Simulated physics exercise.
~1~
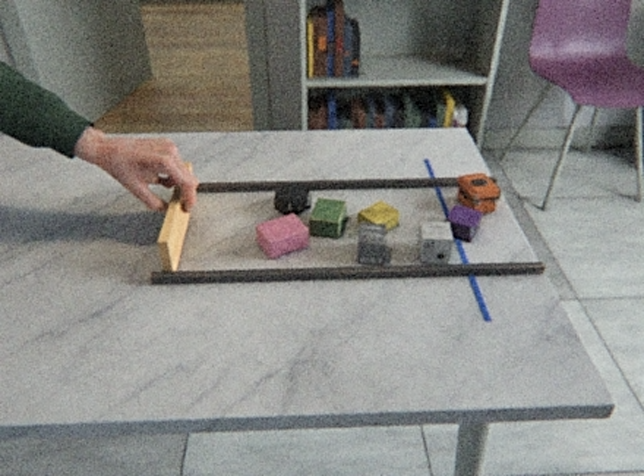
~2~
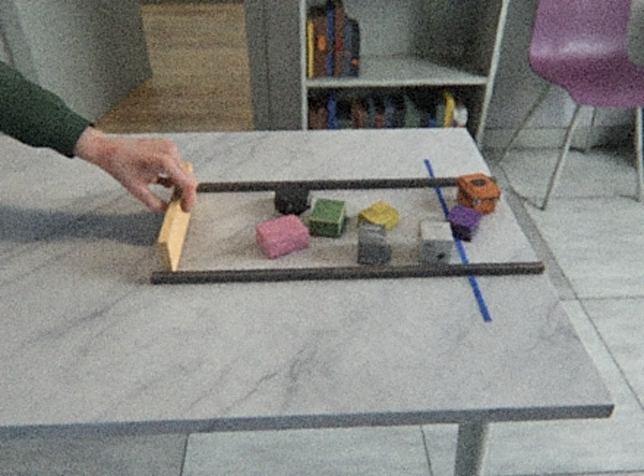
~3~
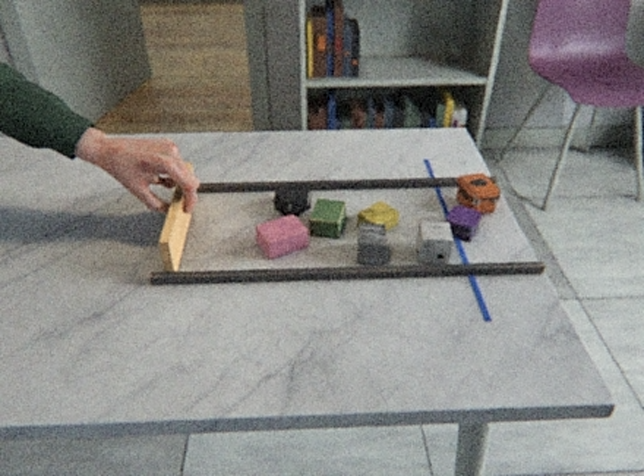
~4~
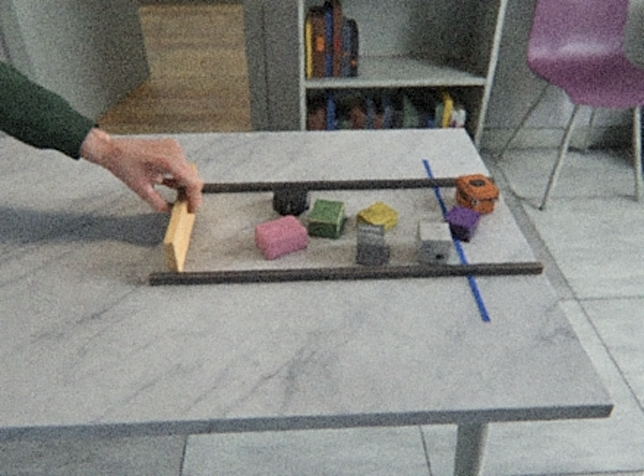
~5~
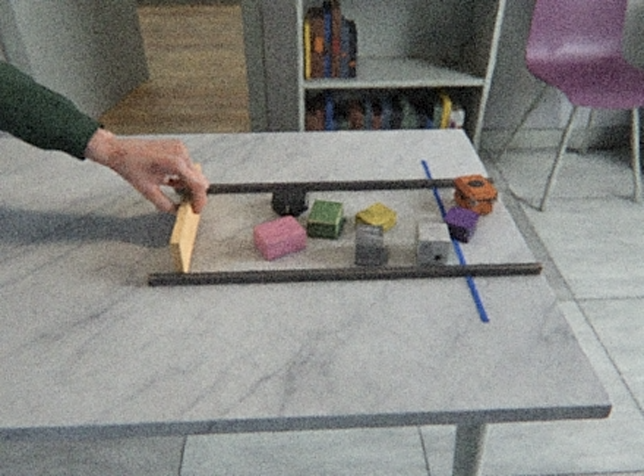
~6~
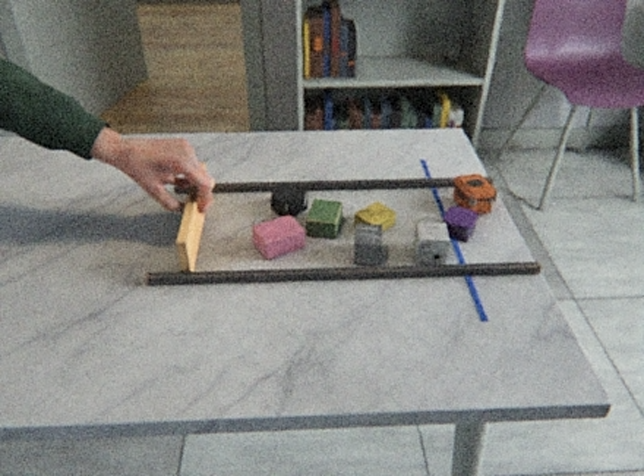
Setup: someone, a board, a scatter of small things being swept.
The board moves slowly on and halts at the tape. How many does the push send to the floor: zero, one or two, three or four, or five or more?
Drops: Fewer than three, some.
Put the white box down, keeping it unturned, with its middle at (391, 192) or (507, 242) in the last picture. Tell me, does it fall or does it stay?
Taking the places in order, it sits tight; it ends up off.
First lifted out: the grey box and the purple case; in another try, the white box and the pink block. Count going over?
Result, first then second: 0, 1.
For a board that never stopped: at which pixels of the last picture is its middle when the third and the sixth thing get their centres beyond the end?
At (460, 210) for the third, at (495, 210) for the sixth.
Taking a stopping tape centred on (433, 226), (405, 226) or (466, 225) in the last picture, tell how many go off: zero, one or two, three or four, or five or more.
In order, the falls would come to none; none at all; three or four.
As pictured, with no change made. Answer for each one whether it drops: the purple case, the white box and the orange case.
For the purple case, it ends up falling; for the white box, it ends up falling; for the orange case, it stays up there.
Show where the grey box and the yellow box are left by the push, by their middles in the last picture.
Final centres, in order: Near (520, 247), near (492, 213).
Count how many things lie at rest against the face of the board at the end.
Result: 3 in all.
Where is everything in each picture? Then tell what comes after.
The first frame shows orange case (477, 194); purple case (463, 224); white box (434, 242); board (179, 214); tape (452, 225).
The second frame shows purple case (463, 224); black case (292, 201).
The third frame shows white box (434, 242); green block (328, 218).
The fourth frame shows orange case (476, 194); yellow box (377, 219).
The fifth frame shows purple case (460, 225); pink block (280, 237).
The sixth frame shows orange case (473, 194); purple case (459, 224); white box (431, 243); board (194, 215); tape (448, 225).
Soon after, none off yet; orange case at rest near (473, 194); purple case at rest near (459, 224); white box at rest near (431, 243).
Then, none off yet; orange case at rest near (473, 194); purple case at rest near (459, 224); white box moving near (439, 242).
Further on, none off yet; orange case moving near (478, 194); purple case moved about its own width near (487, 226); white box moved well along near (510, 243).
At rest, the number that fall off is one or two; fallen, white box and purple case.
